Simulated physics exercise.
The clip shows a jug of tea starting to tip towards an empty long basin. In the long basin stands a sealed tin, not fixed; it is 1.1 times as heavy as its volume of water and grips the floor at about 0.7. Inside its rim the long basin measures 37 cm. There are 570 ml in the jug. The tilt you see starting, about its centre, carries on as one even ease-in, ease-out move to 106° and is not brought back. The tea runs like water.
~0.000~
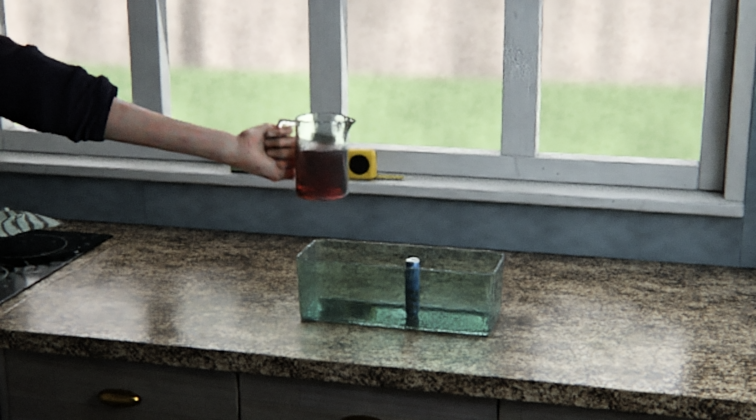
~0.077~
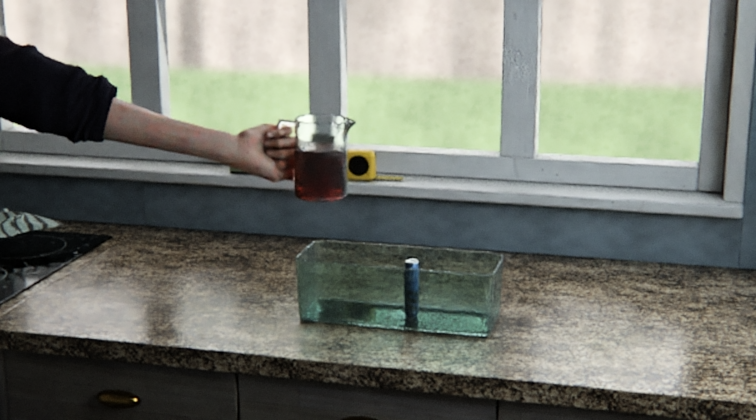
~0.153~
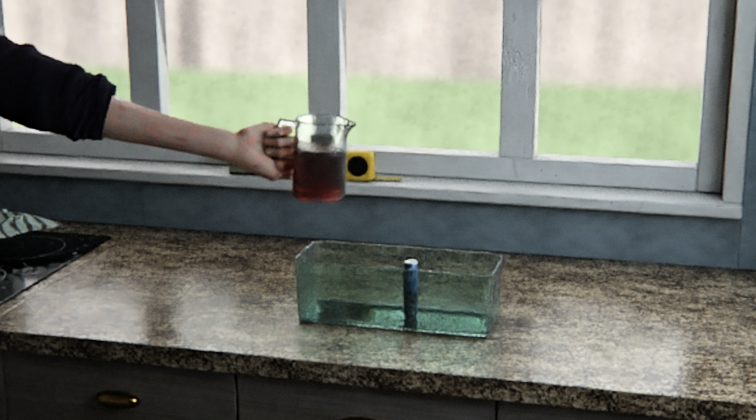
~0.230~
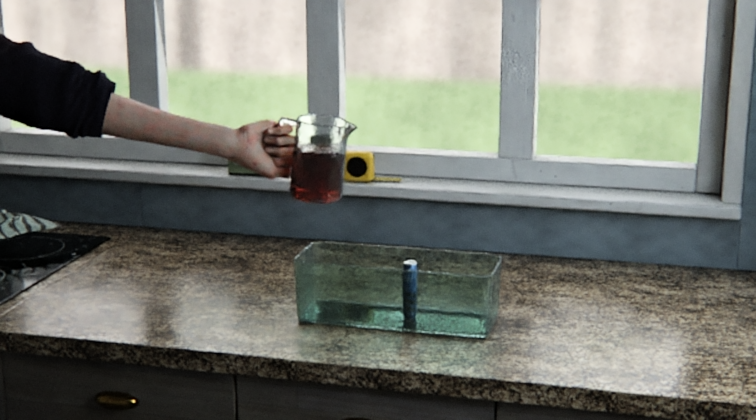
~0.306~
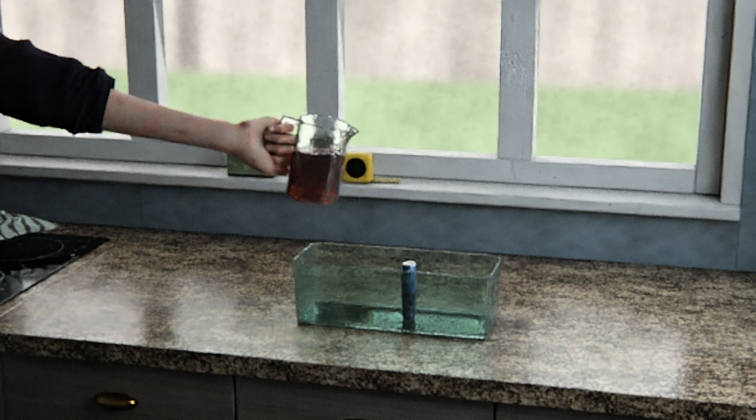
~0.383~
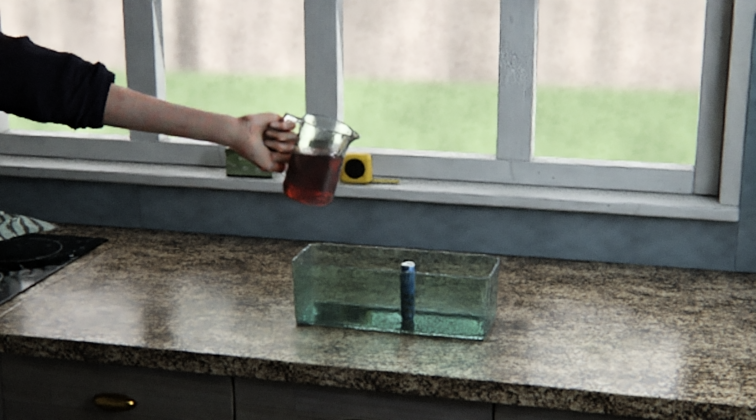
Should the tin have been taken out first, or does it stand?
The tin goes over.
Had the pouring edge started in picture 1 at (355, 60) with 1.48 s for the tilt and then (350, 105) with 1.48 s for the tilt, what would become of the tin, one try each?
First it topples; then it falls.
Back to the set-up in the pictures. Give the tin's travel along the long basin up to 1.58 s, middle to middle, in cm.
Some 9 cm.
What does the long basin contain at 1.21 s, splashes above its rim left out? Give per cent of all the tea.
Some 28 per cent.
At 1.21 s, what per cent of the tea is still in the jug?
Near 48 in a hundred.
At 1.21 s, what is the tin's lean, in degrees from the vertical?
Near 15° from upright.
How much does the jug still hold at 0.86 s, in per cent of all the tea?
About 96 per cent.
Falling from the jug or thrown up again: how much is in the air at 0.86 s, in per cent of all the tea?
Near 3 in a hundred.
Then, 0.86 s in, the tilt is 67° and 97 per cent is still to pour; the tin stands where it began.
Then, 1.21 s in, the tilt is 98° and 47 per cent is still to pour; the tin leans 15°.
Then, 1.58 s in, the tilt is 106° and 6 per cent is still to pour; the tin lies on its side.
Then, 1.98 s in, the tilt is 106° and 0 per cent is still to pour; the tin lies on its side.
Finally, the tin lies on its side.
